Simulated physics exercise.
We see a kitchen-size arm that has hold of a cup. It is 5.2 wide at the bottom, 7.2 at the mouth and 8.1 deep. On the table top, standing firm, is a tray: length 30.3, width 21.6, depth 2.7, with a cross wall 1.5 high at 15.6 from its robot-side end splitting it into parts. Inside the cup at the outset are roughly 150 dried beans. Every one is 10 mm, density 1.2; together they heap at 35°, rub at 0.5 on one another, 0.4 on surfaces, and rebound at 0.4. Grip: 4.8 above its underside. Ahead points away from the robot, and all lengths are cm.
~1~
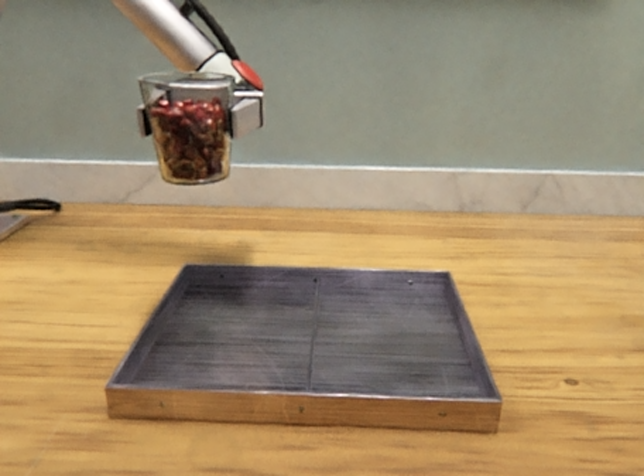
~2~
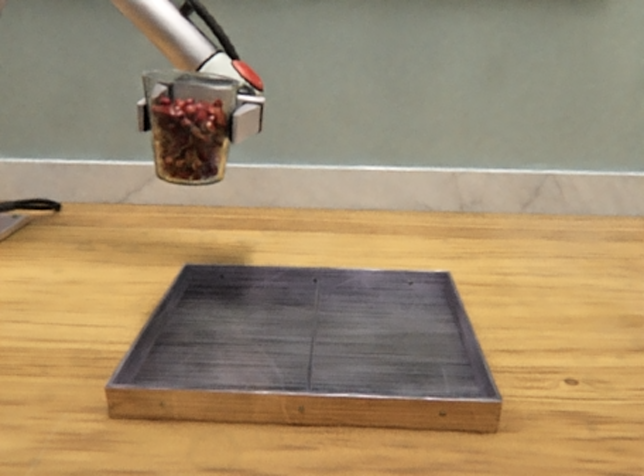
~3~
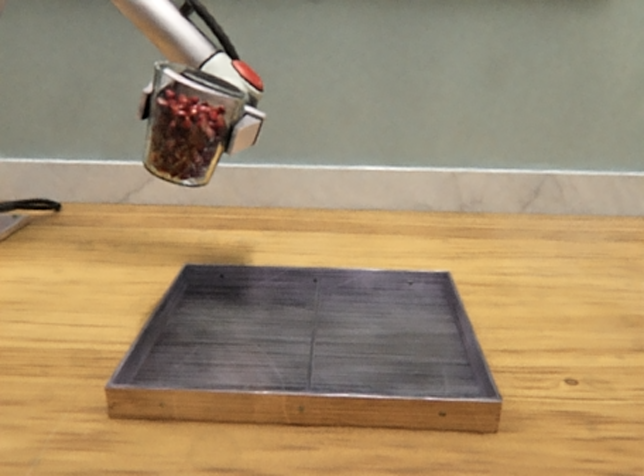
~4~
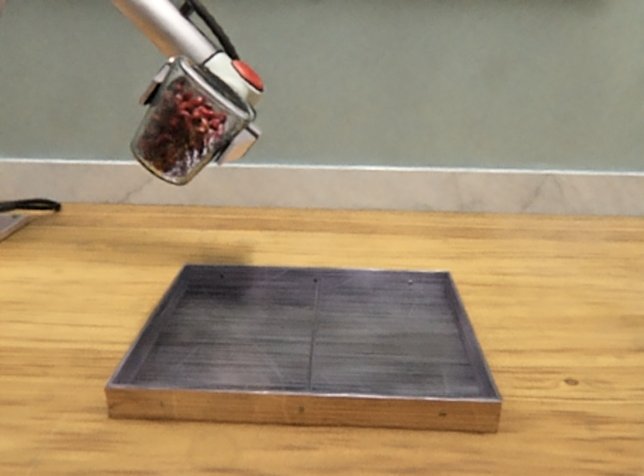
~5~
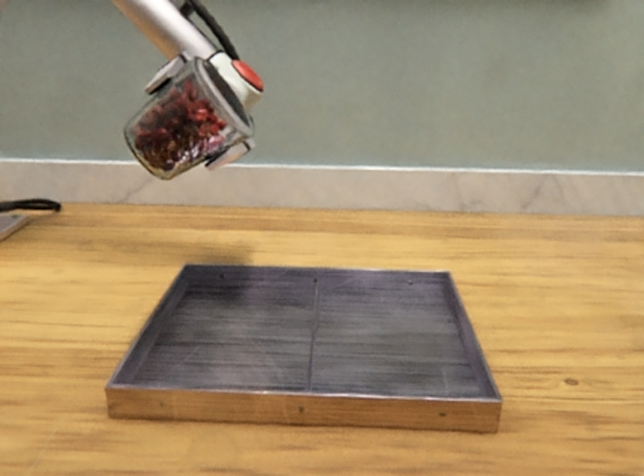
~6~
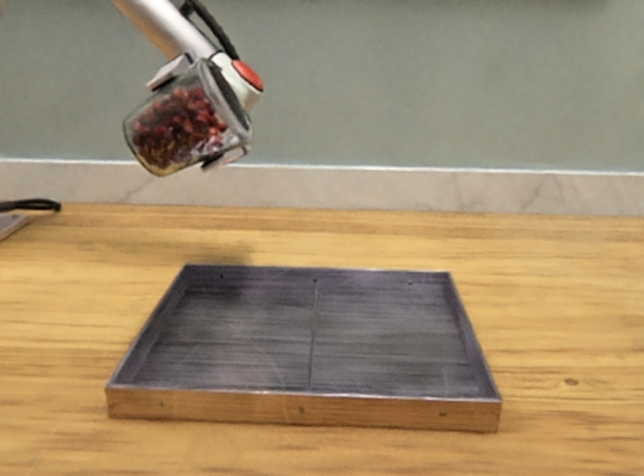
A robot arm tilting a clear cup of dark red beans steadily over to the right above an empty divided tray.
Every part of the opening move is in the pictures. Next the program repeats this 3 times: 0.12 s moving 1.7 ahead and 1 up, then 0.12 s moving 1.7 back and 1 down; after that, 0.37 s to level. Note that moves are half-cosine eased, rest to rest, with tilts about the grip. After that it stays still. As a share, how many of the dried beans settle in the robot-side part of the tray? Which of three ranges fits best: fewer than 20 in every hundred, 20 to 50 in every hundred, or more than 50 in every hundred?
Fewer than 20 in every hundred.
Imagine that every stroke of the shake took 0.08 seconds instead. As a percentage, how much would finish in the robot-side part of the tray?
Around 15 percent.
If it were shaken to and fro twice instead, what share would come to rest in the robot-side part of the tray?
That would give close to 0 percent.
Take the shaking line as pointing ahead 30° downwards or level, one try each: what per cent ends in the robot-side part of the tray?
About 0 and 0 per cent.
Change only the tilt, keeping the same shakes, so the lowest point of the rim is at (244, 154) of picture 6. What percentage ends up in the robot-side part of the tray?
The share is around 25 %.
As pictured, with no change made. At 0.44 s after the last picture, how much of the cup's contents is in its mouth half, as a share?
Estimate: Around 45 %.
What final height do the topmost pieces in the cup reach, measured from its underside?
Top of the fill: Near 7.5 cm.
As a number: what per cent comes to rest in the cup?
100 %.
Then, 0.44 s after the last picture, tilted 61° forward, highest piece 23 above the table; 149 in the cup.
Then, 0.87 s after the last picture, tilted 39° forward, highest piece 23 above the table; 148 in the cup, 1 in flight or on a rim.
Then, 1.29 s after the last picture, level, highest piece 25 above the table; 148 in the cup, 1 in the robot-side part.
Then, 2.34 s after the last picture, level, highest piece 25 above the table; 148 in the cup, 1 in the robot-side part.
Final count, 148 in the cup, 1 in the robot-side part. That is 1 % in the robot-side part of the tray.
